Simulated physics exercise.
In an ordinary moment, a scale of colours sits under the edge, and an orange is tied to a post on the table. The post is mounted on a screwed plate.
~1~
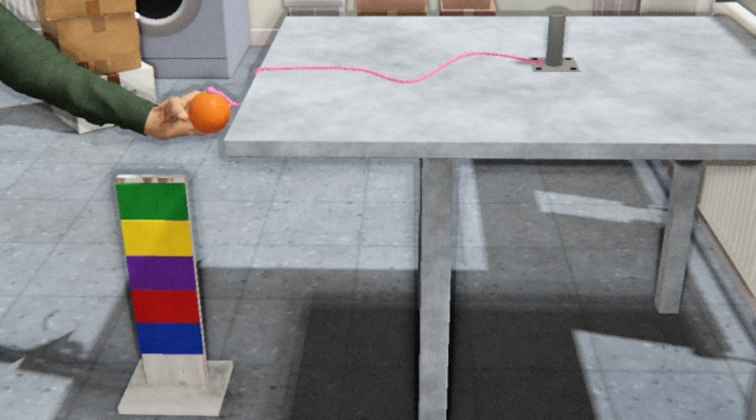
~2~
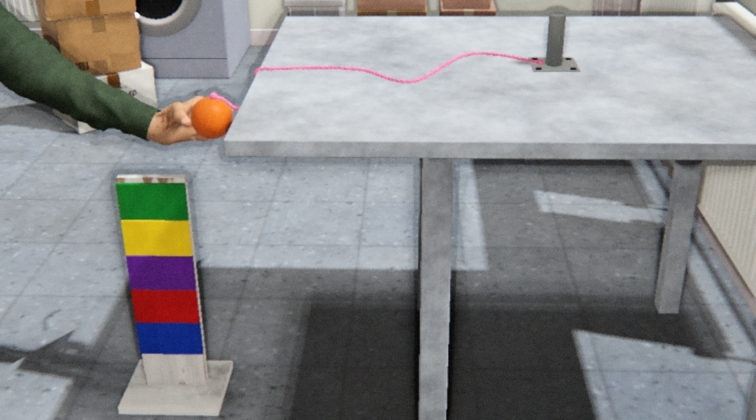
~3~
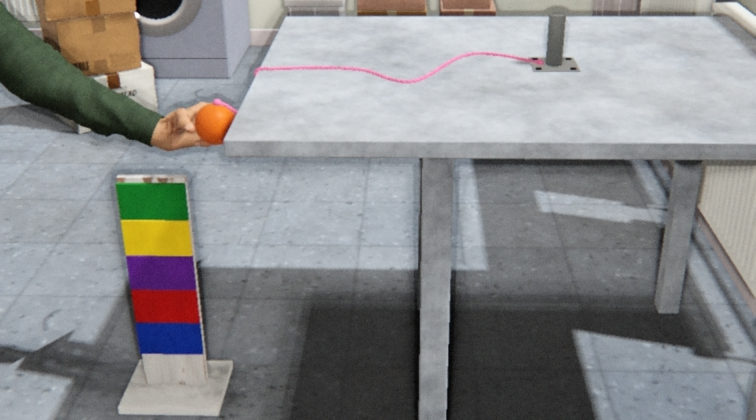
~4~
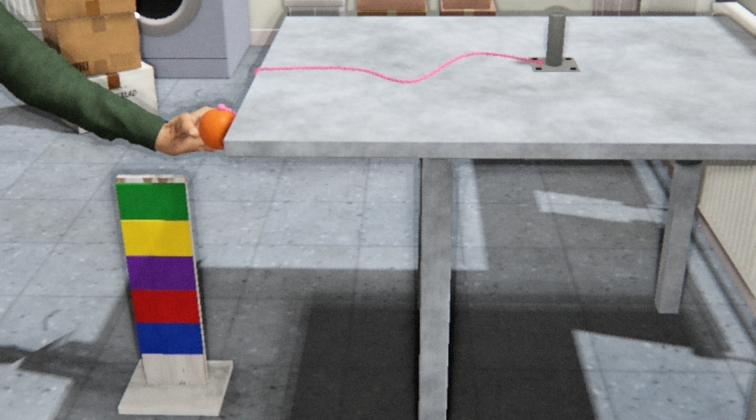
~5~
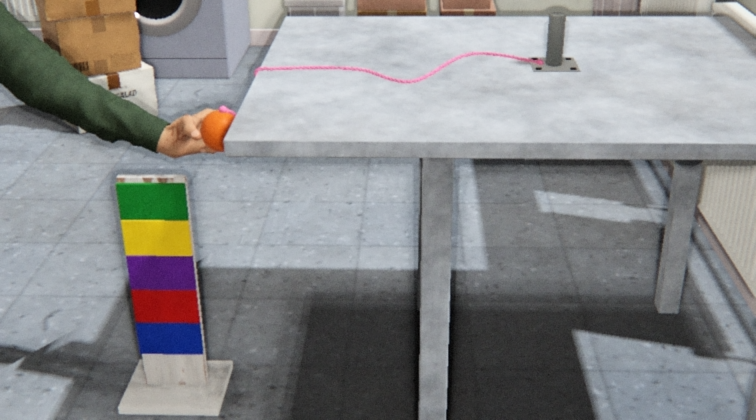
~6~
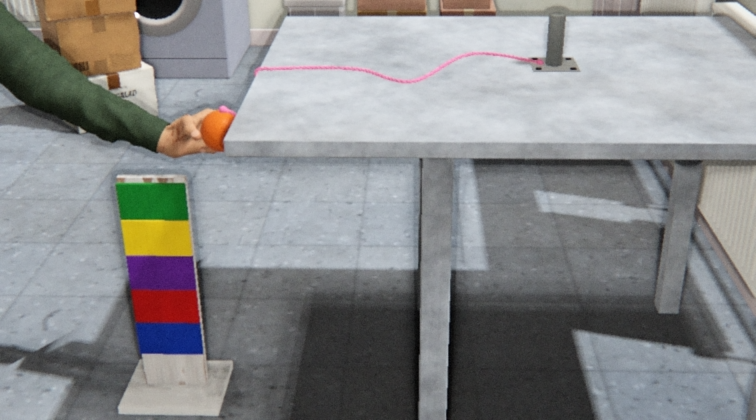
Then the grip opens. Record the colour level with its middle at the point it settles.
Colour at middle: Yellow.
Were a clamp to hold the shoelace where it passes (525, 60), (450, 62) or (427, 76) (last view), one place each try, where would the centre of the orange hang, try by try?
The pixel places are (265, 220), (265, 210) and (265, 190), one per try.
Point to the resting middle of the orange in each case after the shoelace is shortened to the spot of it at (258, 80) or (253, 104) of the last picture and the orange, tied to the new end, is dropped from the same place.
It would end up close to (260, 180), then close to (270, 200).
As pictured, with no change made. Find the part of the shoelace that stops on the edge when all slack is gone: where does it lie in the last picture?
Around (336, 68).
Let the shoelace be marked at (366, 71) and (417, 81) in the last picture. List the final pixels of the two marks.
First: (293, 66). Second: (357, 65).
Soon after, orange near (250, 217); level with green.
After that, orange near (288, 220); level with yellow.
In the end, orange near (268, 226); level with yellow. At yellow.
